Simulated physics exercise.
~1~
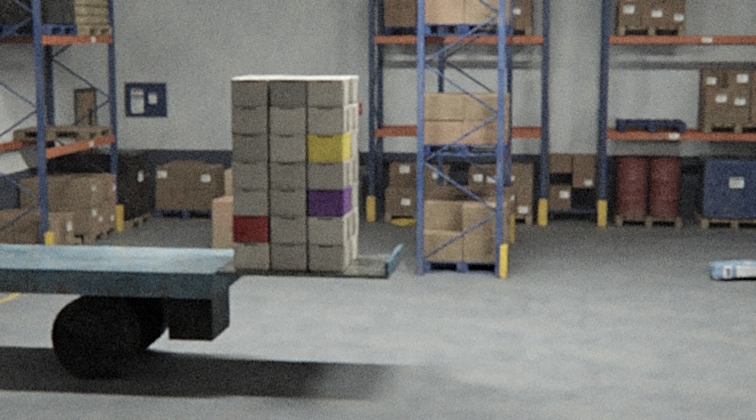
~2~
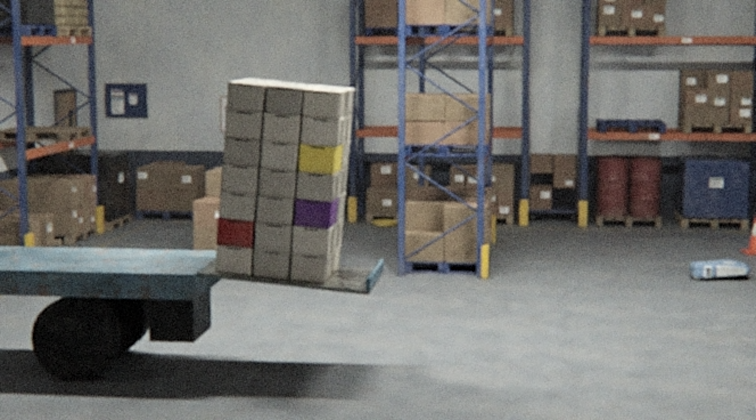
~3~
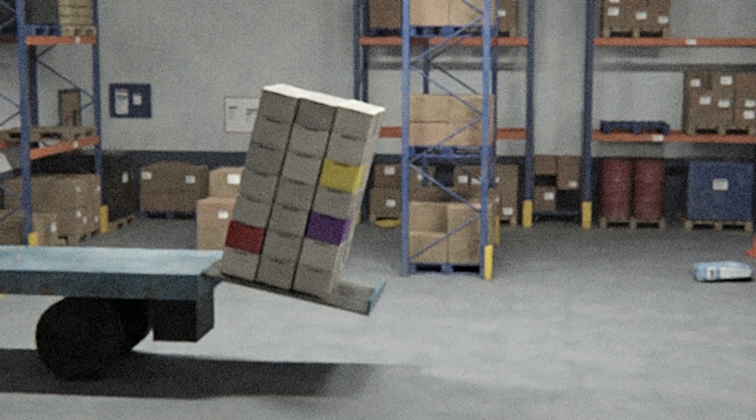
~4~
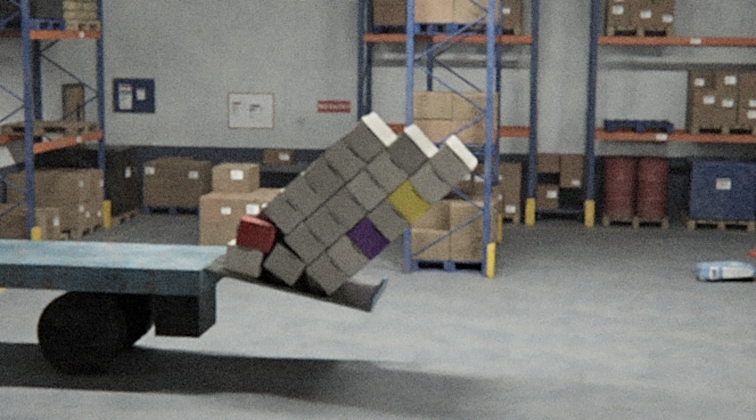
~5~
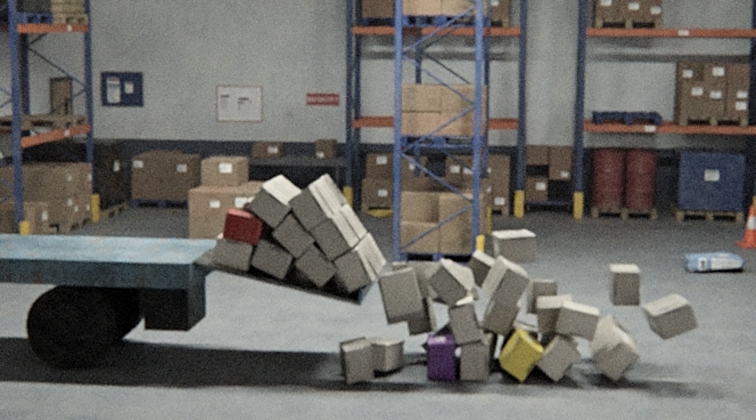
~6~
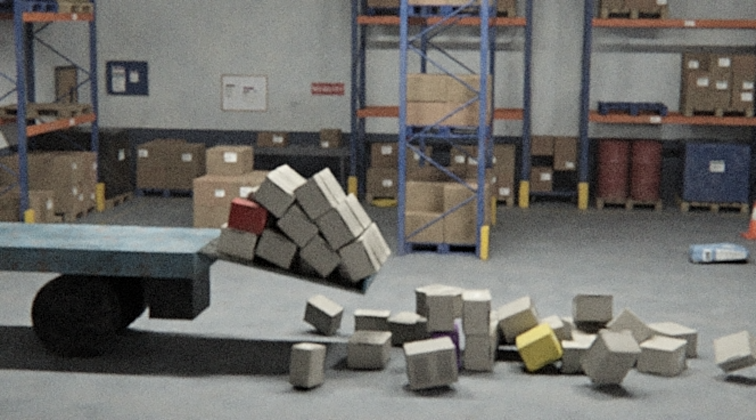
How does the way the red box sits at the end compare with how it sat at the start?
At the start the red box sat upright in the stack, but by the end it was leaning, still up on the tilted flap.
